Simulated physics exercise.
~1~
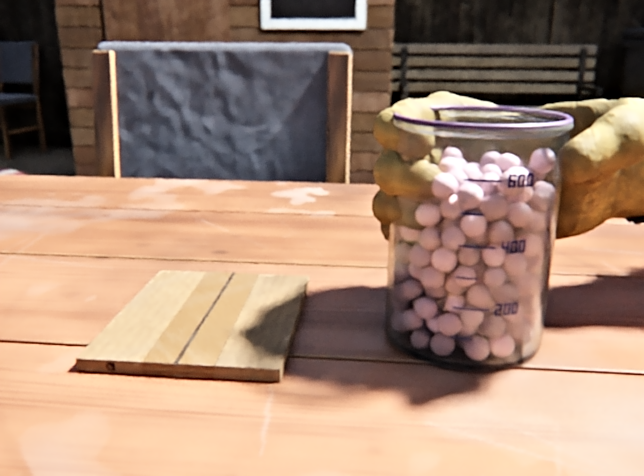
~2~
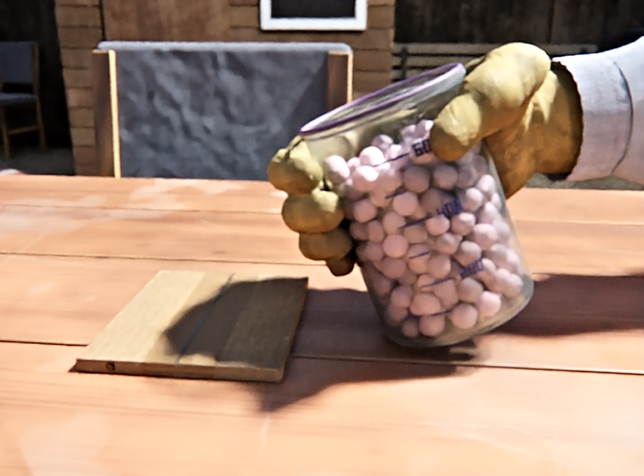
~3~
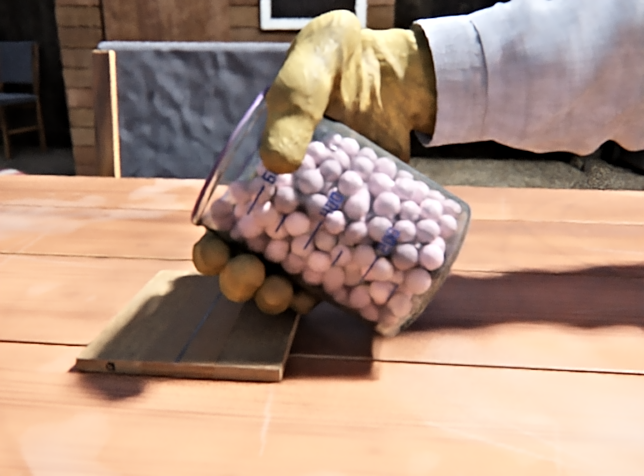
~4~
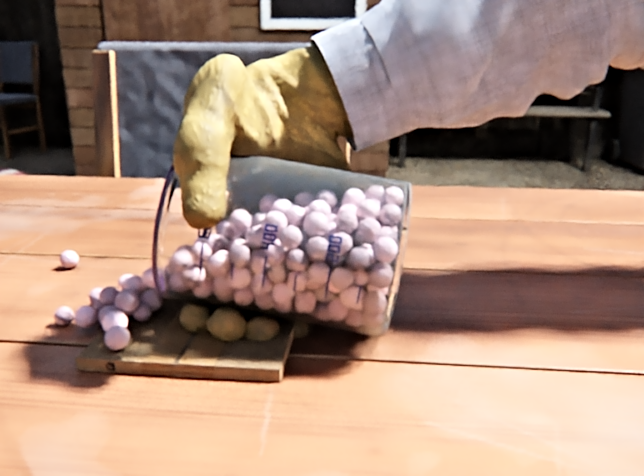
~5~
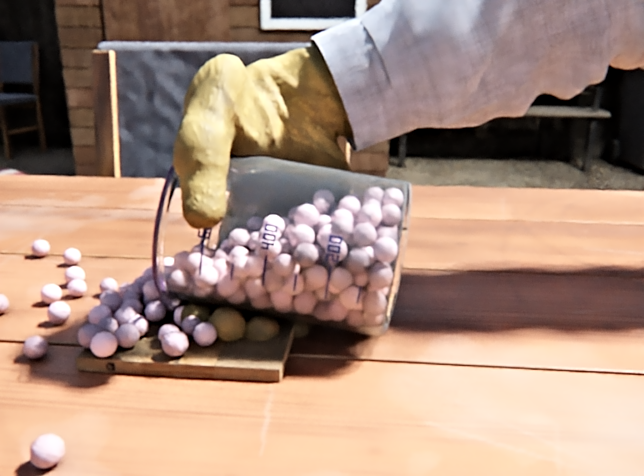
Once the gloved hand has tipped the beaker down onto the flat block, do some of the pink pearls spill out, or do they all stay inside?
Some of the pearls spill out onto the block and the table, while most of them stay in the beaker.
